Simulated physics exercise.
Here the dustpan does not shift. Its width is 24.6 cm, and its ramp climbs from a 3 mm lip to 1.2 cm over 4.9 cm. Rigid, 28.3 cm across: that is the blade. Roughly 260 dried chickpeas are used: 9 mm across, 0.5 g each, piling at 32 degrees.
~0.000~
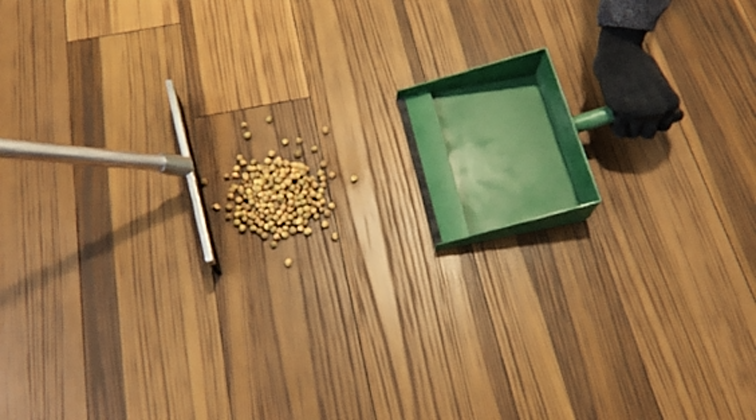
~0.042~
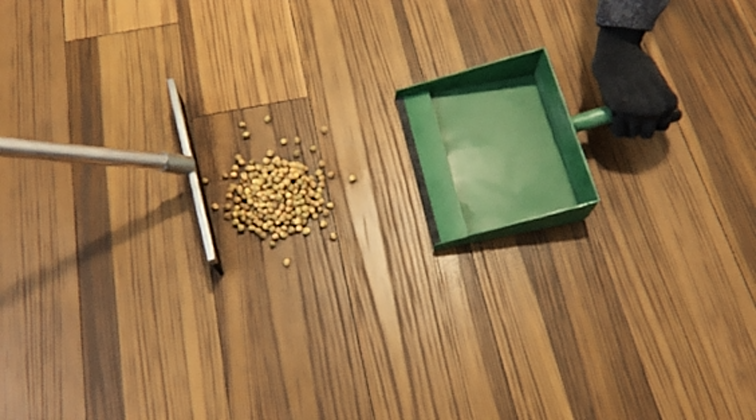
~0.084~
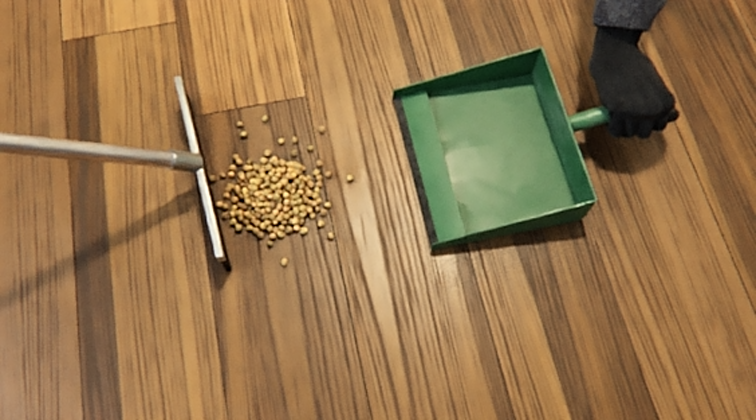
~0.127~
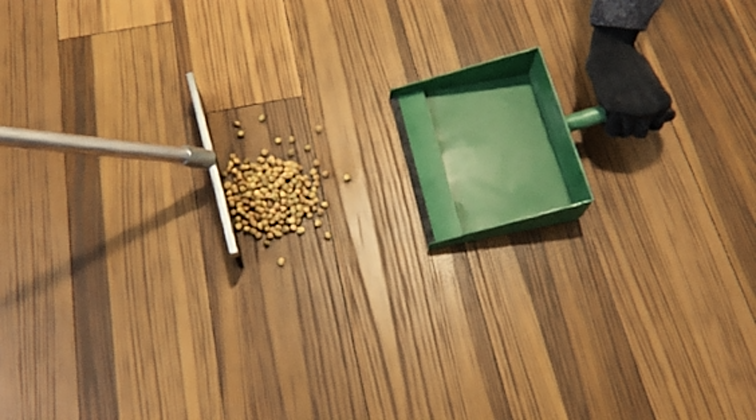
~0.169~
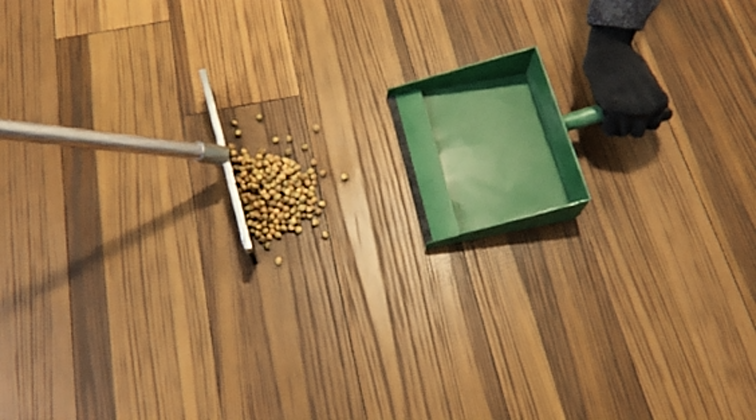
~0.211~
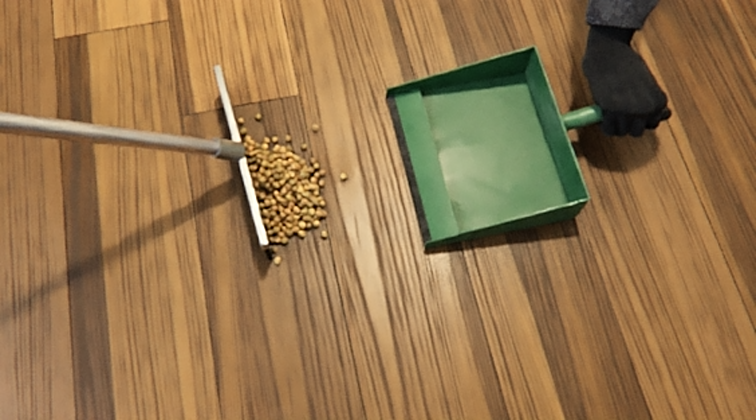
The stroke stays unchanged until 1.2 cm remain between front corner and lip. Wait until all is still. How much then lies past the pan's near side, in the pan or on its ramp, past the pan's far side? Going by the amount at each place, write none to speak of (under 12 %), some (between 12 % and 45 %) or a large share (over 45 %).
Past the pan's near side: None to speak of, in the pan or on its ramp: A large share, past the pan's far side: None to speak of.
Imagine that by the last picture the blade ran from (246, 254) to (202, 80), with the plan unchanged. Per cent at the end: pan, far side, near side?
Final per cent - pan 50, far 5, near 0.
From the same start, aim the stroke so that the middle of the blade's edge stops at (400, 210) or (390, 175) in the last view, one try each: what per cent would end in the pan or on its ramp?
Some 40 and 55 per cent.
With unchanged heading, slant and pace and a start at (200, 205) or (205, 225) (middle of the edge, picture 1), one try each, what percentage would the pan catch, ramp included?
First try about 55 per cent, second about 50 per cent.
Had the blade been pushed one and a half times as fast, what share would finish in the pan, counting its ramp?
It would be around 60 percent.
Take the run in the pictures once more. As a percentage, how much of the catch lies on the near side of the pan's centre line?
I'd say near 50 per cent.
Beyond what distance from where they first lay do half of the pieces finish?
It comes to some 22 cm.
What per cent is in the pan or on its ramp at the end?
Some 55 %.
After 0.40 s, middle of the blade 12 cm from the lip; 0 % over the lip, far side 0 %, near side 0 %.
After 0.53 s, middle of the blade 6 cm from the lip; 5 % over the lip, far side 5 %, near side 0 %.
Then, at 0.79 s, middle of the blade 2 cm from the lip; 55 % over the lip, far side 5 %, near side 0 %.
In the end, at 1.4 s, near side 0 %, pan 55 %, far side 5 %, in front of the lip or behind the blade 35 %.
